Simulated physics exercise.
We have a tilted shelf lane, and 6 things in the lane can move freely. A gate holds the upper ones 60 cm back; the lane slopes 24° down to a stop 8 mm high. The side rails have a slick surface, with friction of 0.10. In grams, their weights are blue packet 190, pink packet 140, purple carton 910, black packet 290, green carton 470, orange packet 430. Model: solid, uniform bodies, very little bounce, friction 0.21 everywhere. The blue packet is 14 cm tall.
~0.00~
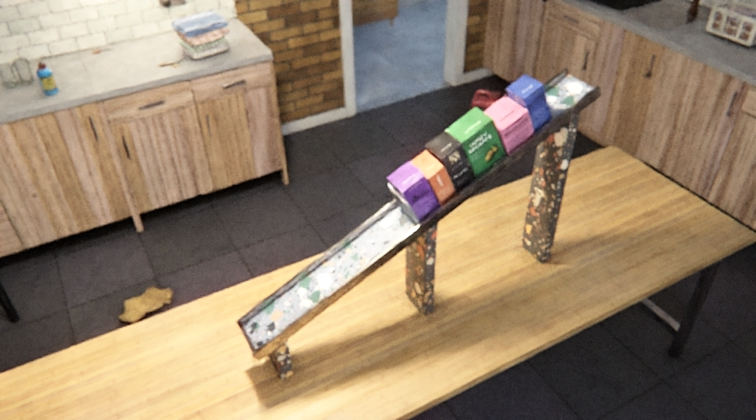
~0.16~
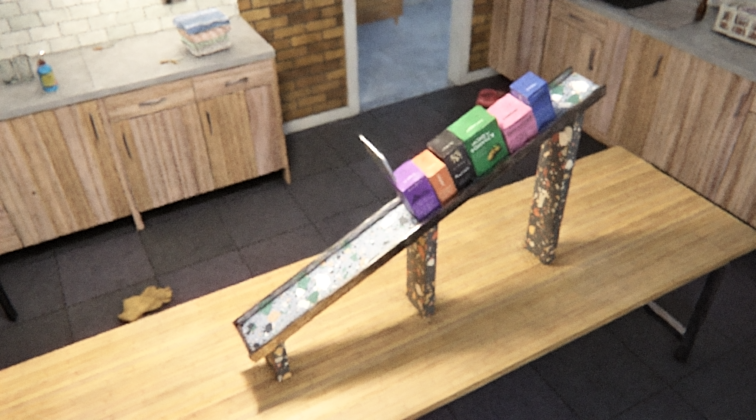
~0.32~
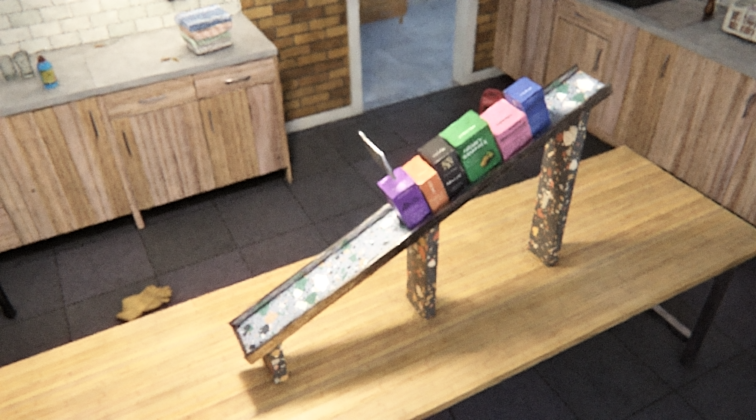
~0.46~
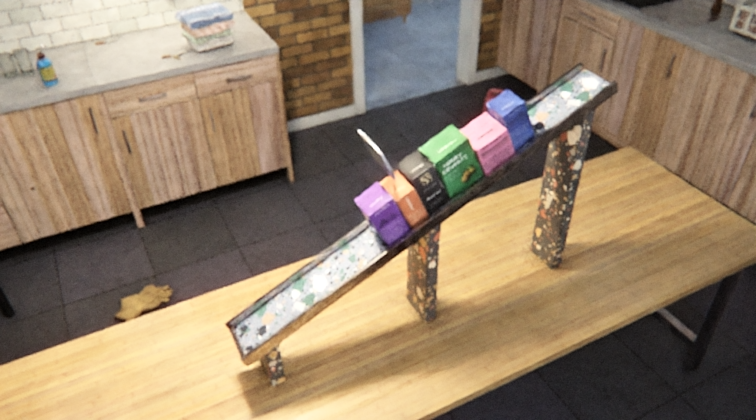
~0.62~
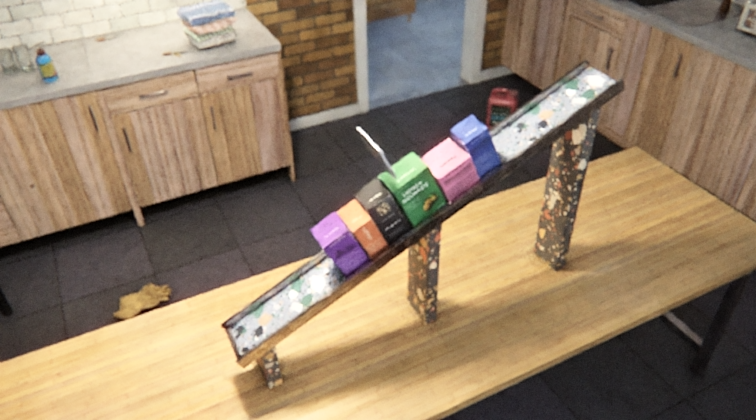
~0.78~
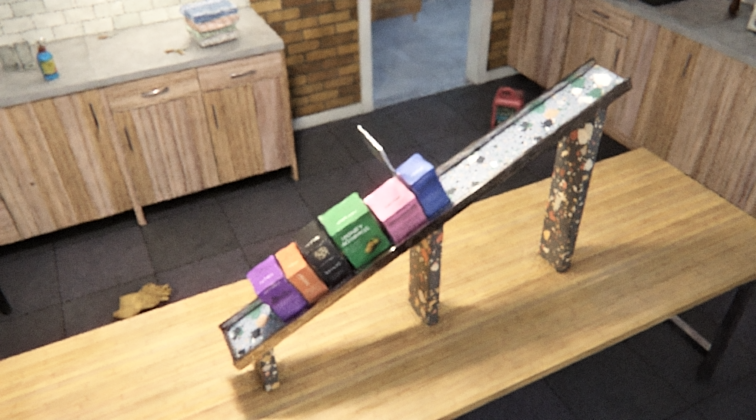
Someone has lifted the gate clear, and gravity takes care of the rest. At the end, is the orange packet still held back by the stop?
Most likely it makes it over.
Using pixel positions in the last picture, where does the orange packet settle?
In the end it sits at around (179, 387).
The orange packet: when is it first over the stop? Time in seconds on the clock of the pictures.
Answer: Near 1.2 s.
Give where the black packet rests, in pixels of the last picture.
Its middle comes to rest around (208, 356).
Around 0.98 s, purple carton now over the stop; orange packet tipped 15° against what carries it near (239, 307); blue packet tipped 28° against what carries it.
Around 1.18 s, orange packet now over the stop; blue packet on its side; black packet tipped 20° against what carries it.
Finally (2.0 s), over the stop, purple carton, black packet and orange packet; on their side or leaning hard in the lane, blue packet; the other 2 in the lane. In the last view, orange packet near (179, 387).
